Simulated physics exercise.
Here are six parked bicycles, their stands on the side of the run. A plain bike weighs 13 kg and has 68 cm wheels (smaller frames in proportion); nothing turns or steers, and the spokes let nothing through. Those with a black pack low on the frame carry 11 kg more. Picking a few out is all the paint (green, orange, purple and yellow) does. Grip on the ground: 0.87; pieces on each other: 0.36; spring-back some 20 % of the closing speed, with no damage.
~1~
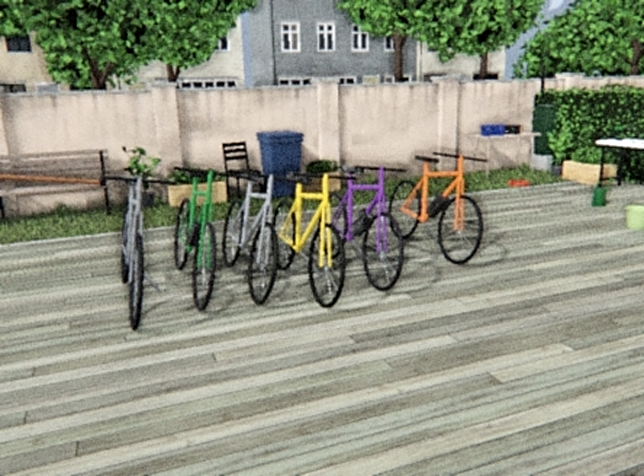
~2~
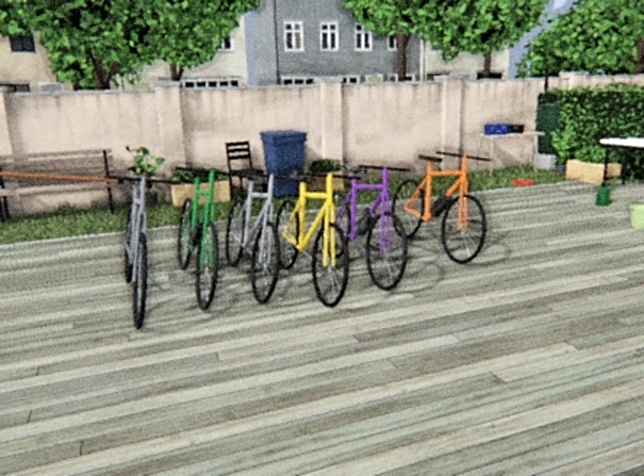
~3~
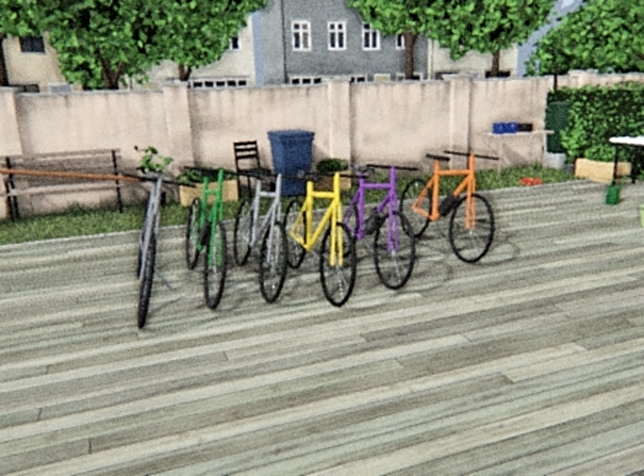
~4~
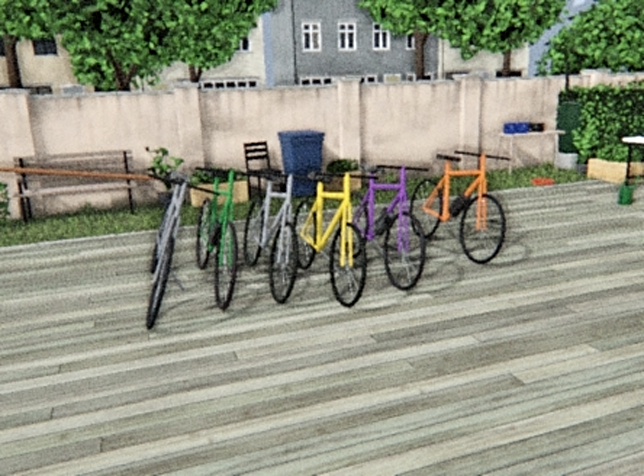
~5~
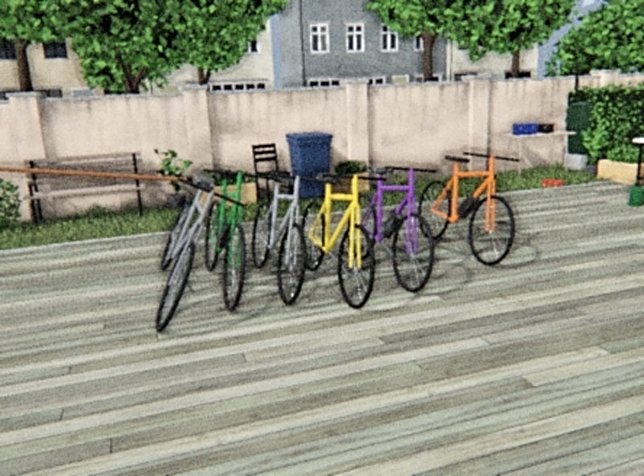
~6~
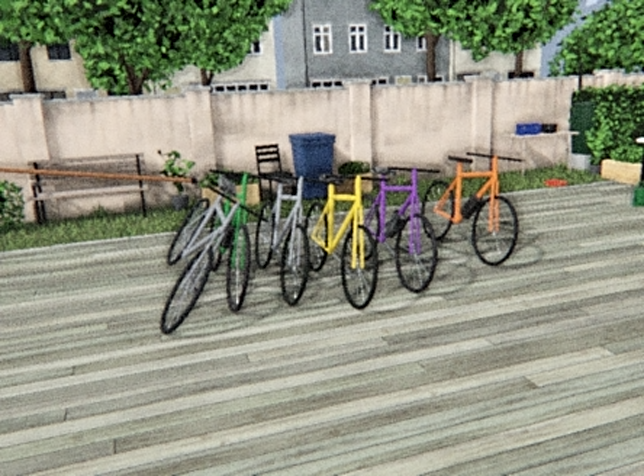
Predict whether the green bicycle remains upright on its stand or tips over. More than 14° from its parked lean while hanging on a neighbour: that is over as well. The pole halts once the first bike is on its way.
I'd say it goes.
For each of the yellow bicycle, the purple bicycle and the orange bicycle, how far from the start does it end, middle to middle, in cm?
Yellow 0 cm, purple 0 cm, orange 0 cm.
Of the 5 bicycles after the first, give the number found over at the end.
1.
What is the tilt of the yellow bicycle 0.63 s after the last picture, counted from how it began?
Angle at that time, about 0 degrees.
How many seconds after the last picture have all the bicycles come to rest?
Near 1.0 s.
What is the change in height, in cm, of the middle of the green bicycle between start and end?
Its middle finishes around 0 cm lower.
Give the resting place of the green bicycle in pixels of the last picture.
Close to (263, 226).
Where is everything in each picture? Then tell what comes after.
In the first picture (each place is the centre of the face we see best; the camera pans a little), pole end (102, 183) 12 cm from the first bicycle; green bicycle (215, 251); purple bicycle (333, 216); yellow bicycle (274, 226); the others all in place.
Pole end (120, 181) 6 mm from the first bicycle; green bicycle (218, 250), in the second picture.
Pole end (143, 180) pushing; green bicycle (226, 250); the others all in place, in the third picture.
Pole end pushing; green bicycle (237, 250); the others all in place, in the fourth picture.
Pole end (189, 180) pushing; green bicycle (245, 252); the others all in place, in the fifth picture.
Pole end (194, 181) stopped; green bicycle (250, 253); purple bicycle (365, 217); yellow bicycle (306, 228); the others all in place, in the sixth picture.
Then, 0.35 s later than the last frame, none of the 5 other bicycles over, 1 disturbed; green bicycle tilted 13°.
Then, 0.63 s later than the last frame, 1 of the 5 other bicycles over; green bicycle tilted 22°.
When it is over, 1 of the 5 other bicycles over; green bicycle tilted 25°; purple bicycle unmoved; yellow bicycle unmoved. Four left standing. In pixels of the last frame, middles, green bicycle near (263, 226), purple bicycle near (391, 218).
